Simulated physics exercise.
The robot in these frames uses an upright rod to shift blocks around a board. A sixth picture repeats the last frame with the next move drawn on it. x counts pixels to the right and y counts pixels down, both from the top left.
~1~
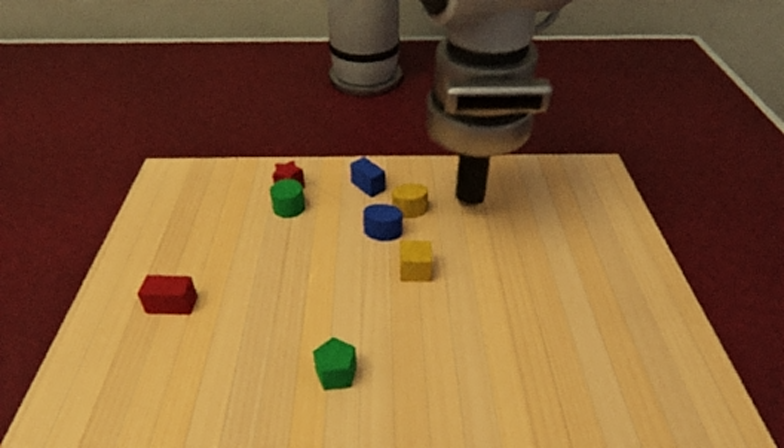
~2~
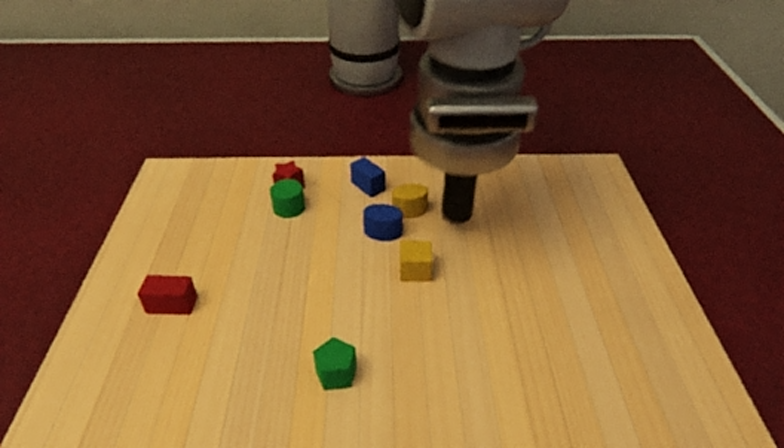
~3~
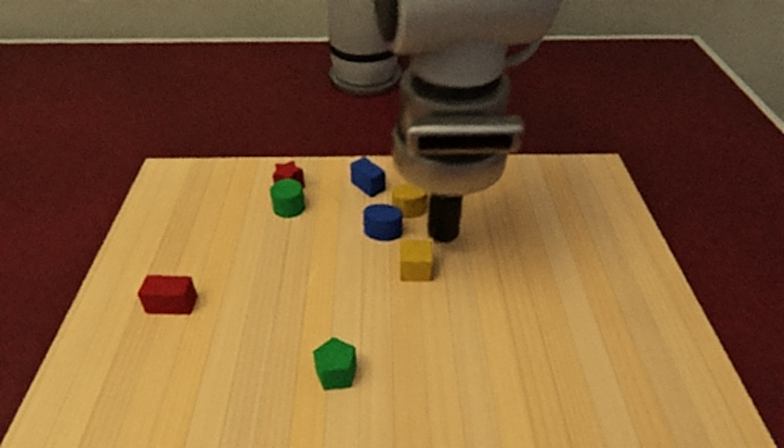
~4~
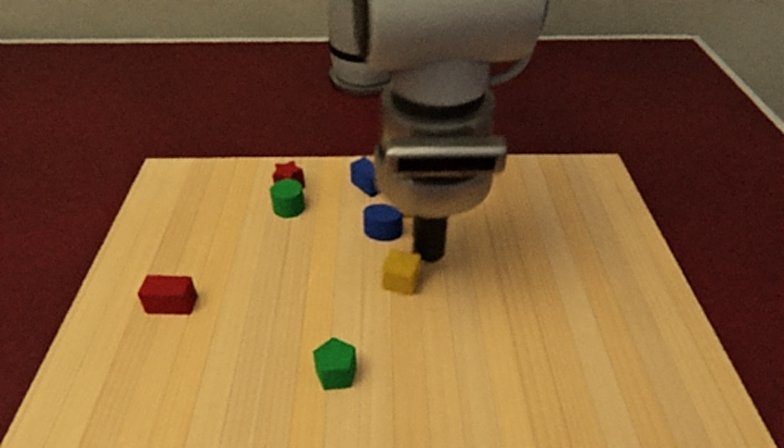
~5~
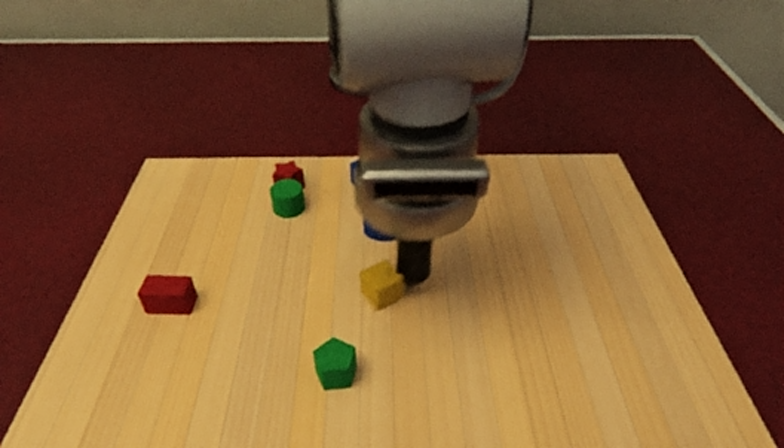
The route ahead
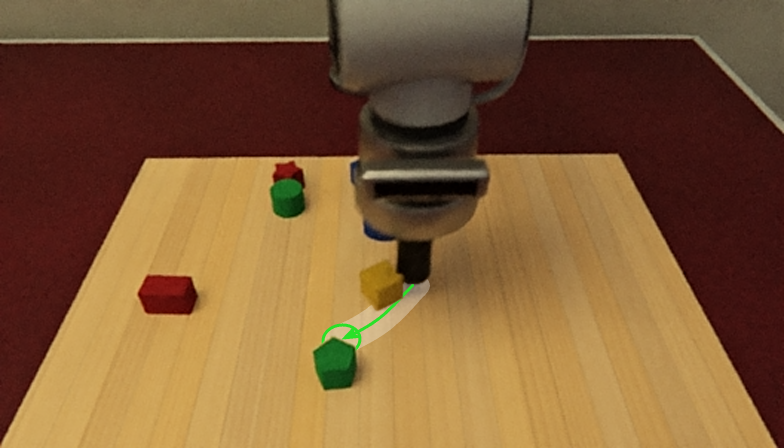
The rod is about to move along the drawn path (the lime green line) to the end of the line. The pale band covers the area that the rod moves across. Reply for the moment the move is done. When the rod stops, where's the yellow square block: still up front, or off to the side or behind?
No longer ahead of the rod.
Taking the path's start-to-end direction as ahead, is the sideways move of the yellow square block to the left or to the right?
Slides right.
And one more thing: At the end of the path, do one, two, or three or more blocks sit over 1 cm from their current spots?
Moved: Just one.
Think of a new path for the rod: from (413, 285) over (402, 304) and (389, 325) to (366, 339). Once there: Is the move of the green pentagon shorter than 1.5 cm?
Yes, it checks out.
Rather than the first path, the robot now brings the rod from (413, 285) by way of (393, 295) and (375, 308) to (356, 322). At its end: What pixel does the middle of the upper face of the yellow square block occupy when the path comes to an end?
That would be at about pixel (322, 292).
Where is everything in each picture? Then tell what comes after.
The first picture shows lower end of the rod (470, 198), tops of blocks, green pentagon (334, 354), yellow square block (416, 250).
The second picture shows rod (457, 215), blocks as before.
The third picture shows rod (443, 234), blocks as before.
The fourth picture shows rod (429, 253), yellow square block (401, 262).
The fifth picture shows rod (413, 274), green pentagon (334, 354), yellow square block (381, 274).
The drawn path runs from (413, 285) through (383, 315) to (342, 340).
The first path, step by step. Halfway along, rod (383, 304); yellow square block (349, 287), turned 60° clockwise.
At the end, rod (340, 328); green pentagon not moved; yellow square block (339, 288), turned 90° clockwise.
